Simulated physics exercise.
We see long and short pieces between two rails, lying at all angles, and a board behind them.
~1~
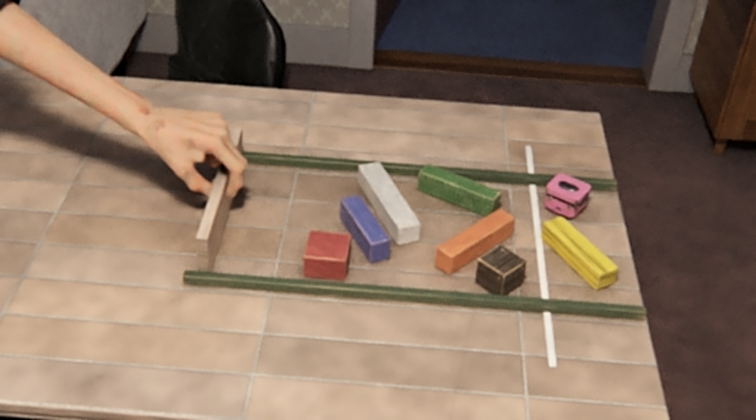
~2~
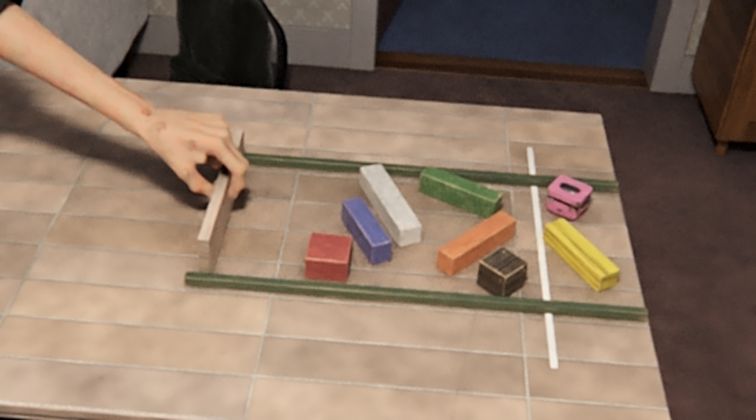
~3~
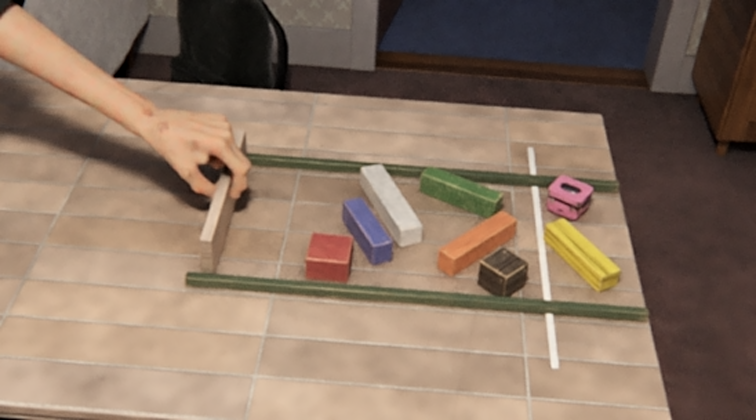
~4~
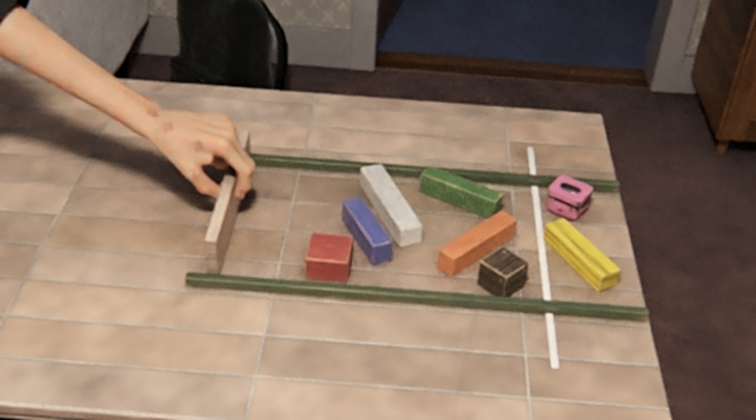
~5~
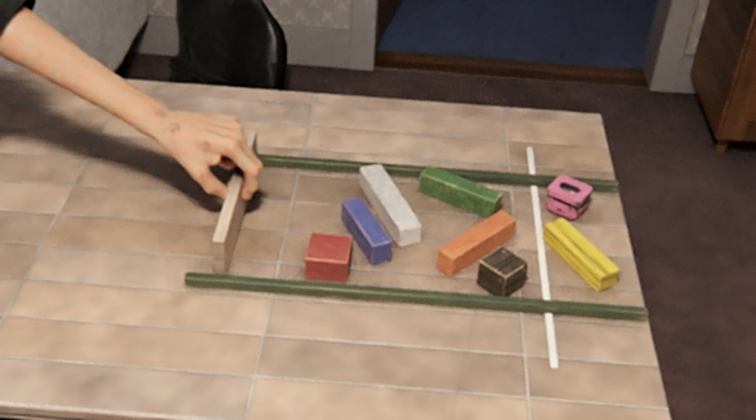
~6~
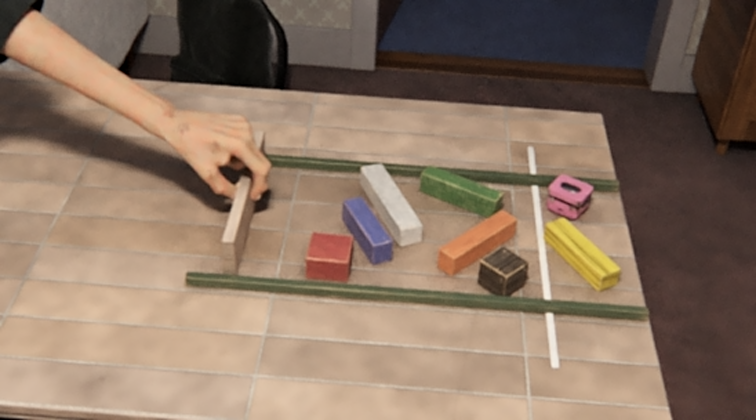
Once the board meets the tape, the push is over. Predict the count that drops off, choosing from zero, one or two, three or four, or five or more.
The count is one or two.
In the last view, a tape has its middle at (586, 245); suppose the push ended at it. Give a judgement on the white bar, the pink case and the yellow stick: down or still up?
White bar: Stays in place; pink case: Goes down; yellow stick: Goes down.
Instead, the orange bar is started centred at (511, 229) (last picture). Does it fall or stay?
Placed there, it does not drop.
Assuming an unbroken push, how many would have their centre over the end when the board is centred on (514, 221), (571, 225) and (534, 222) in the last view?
First 0, then 4, then 1.
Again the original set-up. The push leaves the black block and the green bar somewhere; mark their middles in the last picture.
First object about (636, 286); second object about (588, 205).
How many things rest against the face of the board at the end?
Contact count: 3.
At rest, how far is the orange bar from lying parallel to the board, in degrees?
Roughly 30 degrees.
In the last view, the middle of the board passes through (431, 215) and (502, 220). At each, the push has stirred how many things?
At first I count 6, and then 8.
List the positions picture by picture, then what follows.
Yellow stick (578, 252); pink case (567, 197); black block (501, 272); board (222, 198); tape (539, 241), in the first picture.
Pink case (568, 199); white bar (389, 204), in the second picture.
Black block (503, 274); board (226, 199), in the third picture.
Yellow stick (580, 254); green bar (461, 192), in the fourth picture.
Pink case (568, 198); orange bar (477, 242), in the fifth picture.
Yellow stick (580, 254); pink case (569, 198); black block (503, 273); board (246, 201); tape (541, 242), in the sixth picture.
Soon after, none off yet; yellow stick at rest near (580, 254); pink case at rest near (569, 198); black block at rest near (503, 273).
Then, none off yet; yellow stick moving near (587, 252); pink case at rest near (569, 198); black block moved about its own width near (539, 279).
At rest, the number that fall off is one or two; fallen, yellow stick.
